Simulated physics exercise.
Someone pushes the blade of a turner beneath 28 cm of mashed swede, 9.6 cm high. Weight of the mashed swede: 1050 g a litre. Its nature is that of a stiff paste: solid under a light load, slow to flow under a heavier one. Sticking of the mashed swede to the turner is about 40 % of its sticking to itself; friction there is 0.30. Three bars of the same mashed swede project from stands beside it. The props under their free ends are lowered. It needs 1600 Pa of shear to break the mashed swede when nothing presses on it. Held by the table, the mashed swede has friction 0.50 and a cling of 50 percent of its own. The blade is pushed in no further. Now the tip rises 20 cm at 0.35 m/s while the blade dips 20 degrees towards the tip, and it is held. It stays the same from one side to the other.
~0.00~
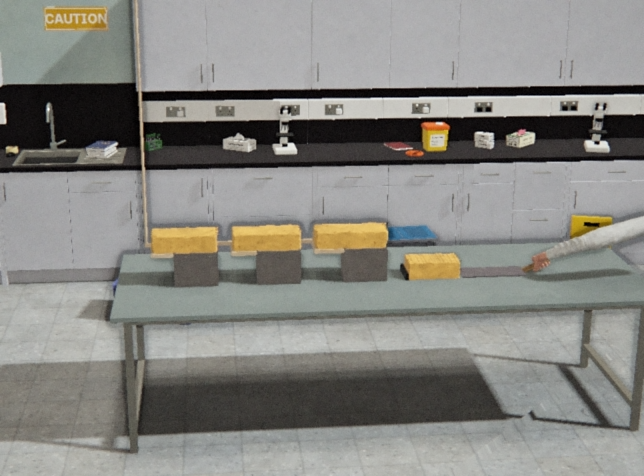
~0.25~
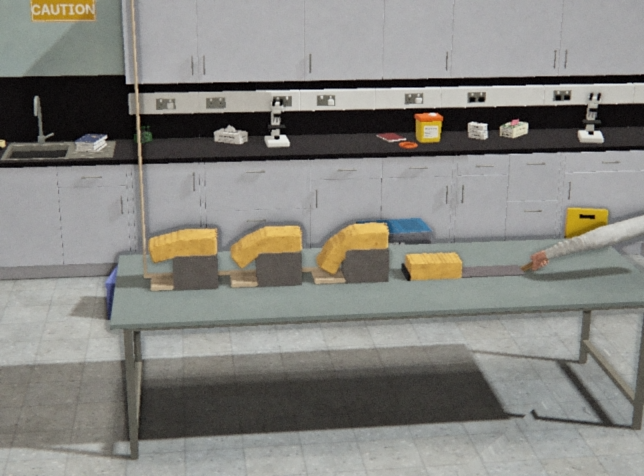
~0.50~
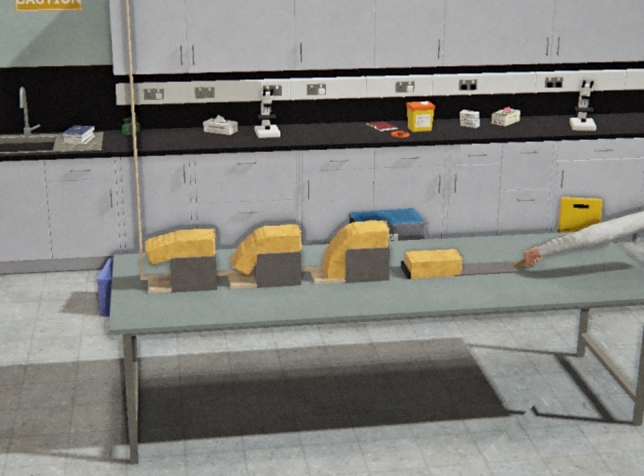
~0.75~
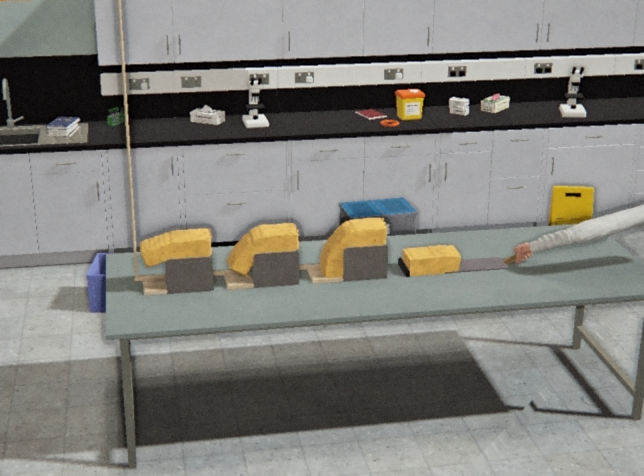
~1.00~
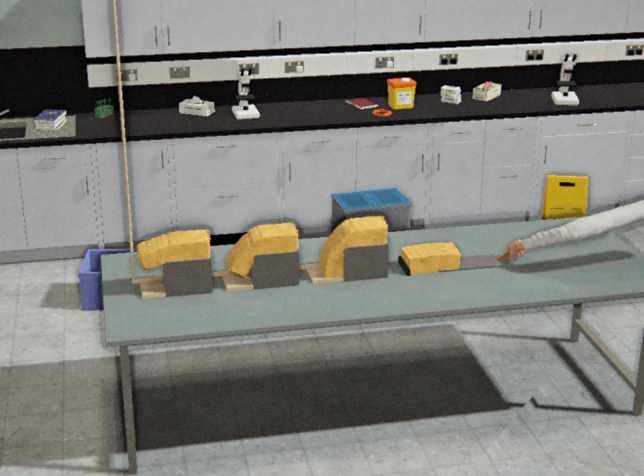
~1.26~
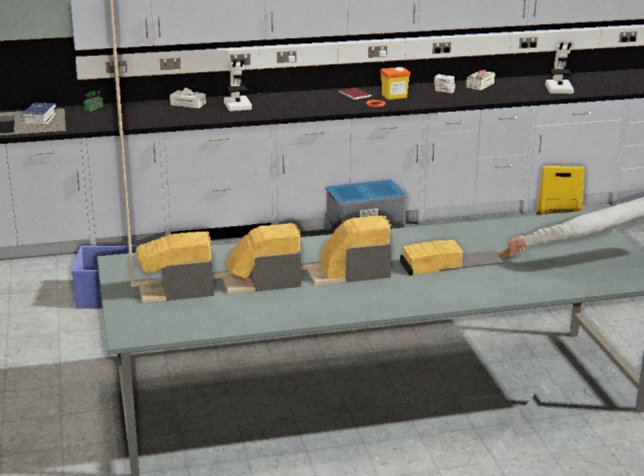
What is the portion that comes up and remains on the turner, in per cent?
Roughly 47 percent of it comes up and stays on the turner.
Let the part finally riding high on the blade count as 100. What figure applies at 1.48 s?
It comes to around 60 %.
By 1.48 s, the tip is 8.2 cm up.
By 1.75 s, the tip is 18 cm up.
By 2.02 s, the tip is 20 cm up and 47 % is riding high on the blade.
By 2.29 s, the tip is 20 cm up and 47 % is riding high on the blade.
By 2.50 s, at the end, the tip is 20 cm up and 47 % is riding high on the blade.
